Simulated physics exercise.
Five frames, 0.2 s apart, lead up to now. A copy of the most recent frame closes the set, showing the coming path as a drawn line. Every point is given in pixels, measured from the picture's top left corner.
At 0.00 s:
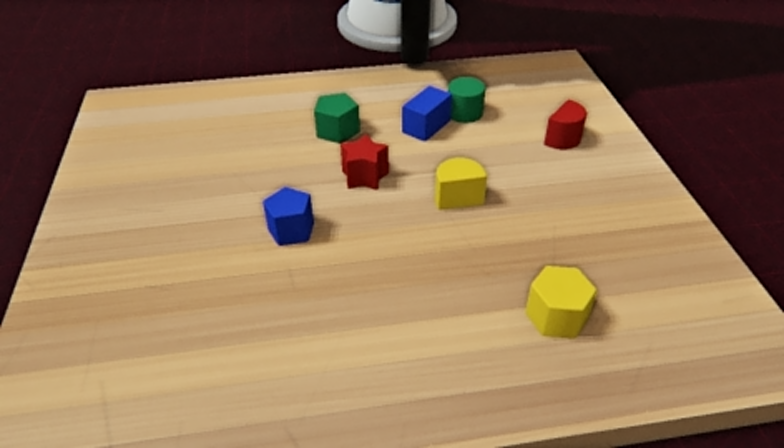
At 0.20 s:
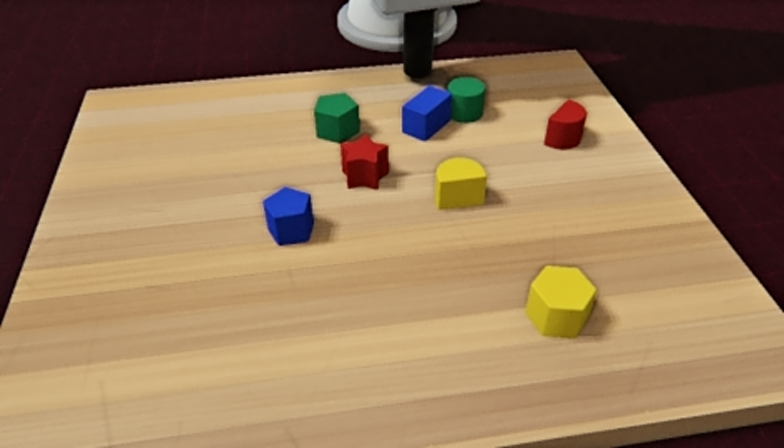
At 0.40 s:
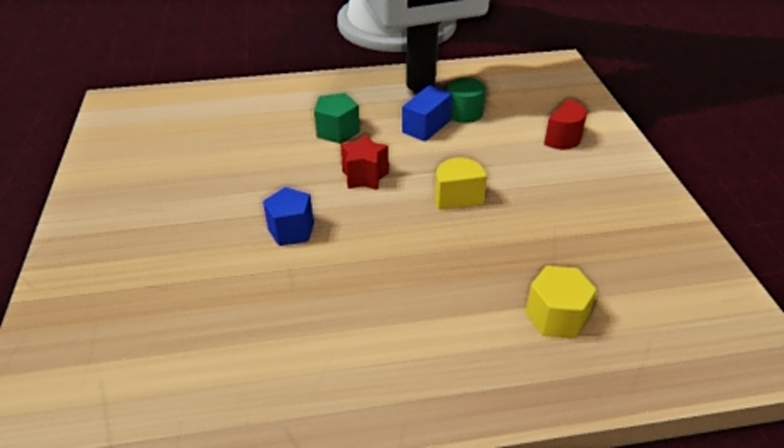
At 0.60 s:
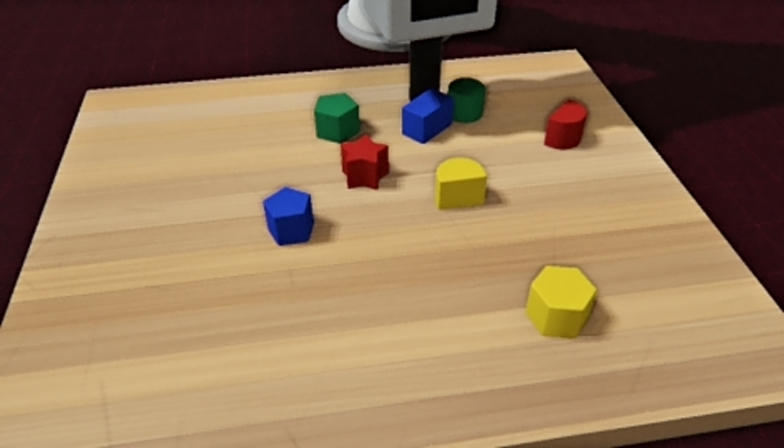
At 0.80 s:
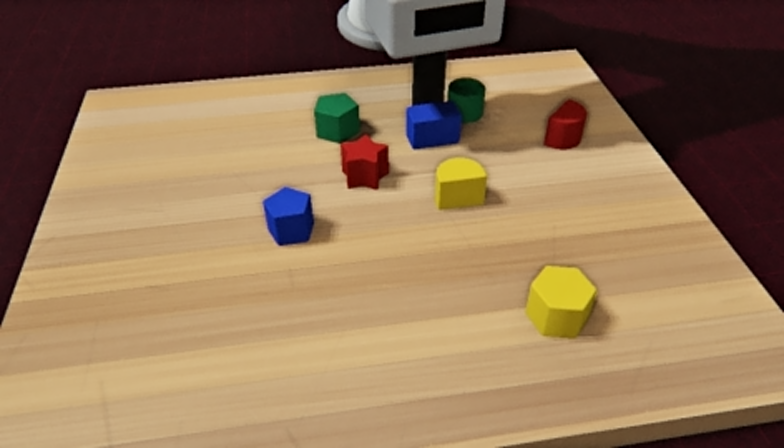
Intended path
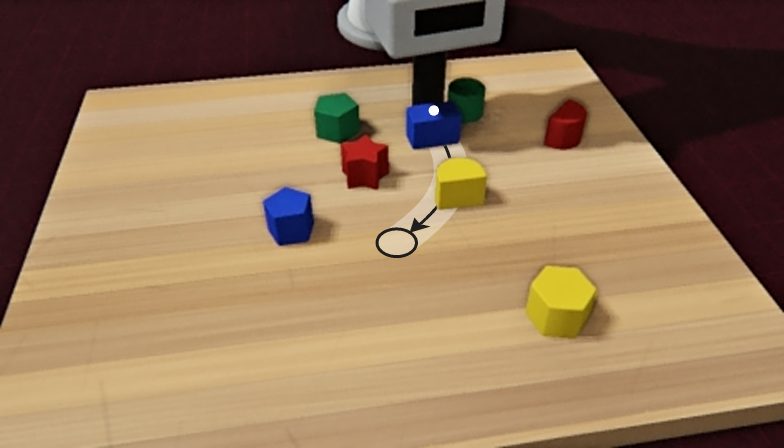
A robot arm with a dark rod moved forward over the wooden board from its back edge, then nudged the blue block slightly toward the viewer, turning it a little, while the other colored blocks stayed still.
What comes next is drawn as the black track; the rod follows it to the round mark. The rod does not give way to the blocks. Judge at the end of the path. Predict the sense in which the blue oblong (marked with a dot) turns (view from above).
Seen from overhead, it turns anticlockwise.
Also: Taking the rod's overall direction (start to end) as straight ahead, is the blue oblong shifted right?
I'd say no.
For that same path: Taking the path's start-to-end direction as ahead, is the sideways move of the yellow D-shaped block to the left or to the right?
It gets pushed left.
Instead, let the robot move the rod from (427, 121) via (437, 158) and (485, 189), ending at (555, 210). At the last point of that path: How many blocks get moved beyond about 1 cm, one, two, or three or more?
By the end, two blocks will have moved.
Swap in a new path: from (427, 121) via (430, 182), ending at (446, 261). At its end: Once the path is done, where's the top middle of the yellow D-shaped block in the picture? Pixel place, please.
The middle of the upper face of the yellow D-shaped block will lie at about (531, 233) in the picture.
Drawn move, from (427, 121) by way of (450, 157) and (441, 201) to (397, 242); the dot is on the blue oblong.
On the path given first. One third of the way, rod (450, 151); blue oblong (444, 149), turned 20° clockwise; yellow D-shaped block (462, 173).
Two thirds of the way, rod (441, 194); blue oblong (440, 198); yellow D-shaped block (465, 222).
At the end, rod (397, 235); blue oblong (433, 227), turned 30° anticlockwise; yellow D-shaped block (473, 242), turned 15° anticlockwise; green cylinder still.
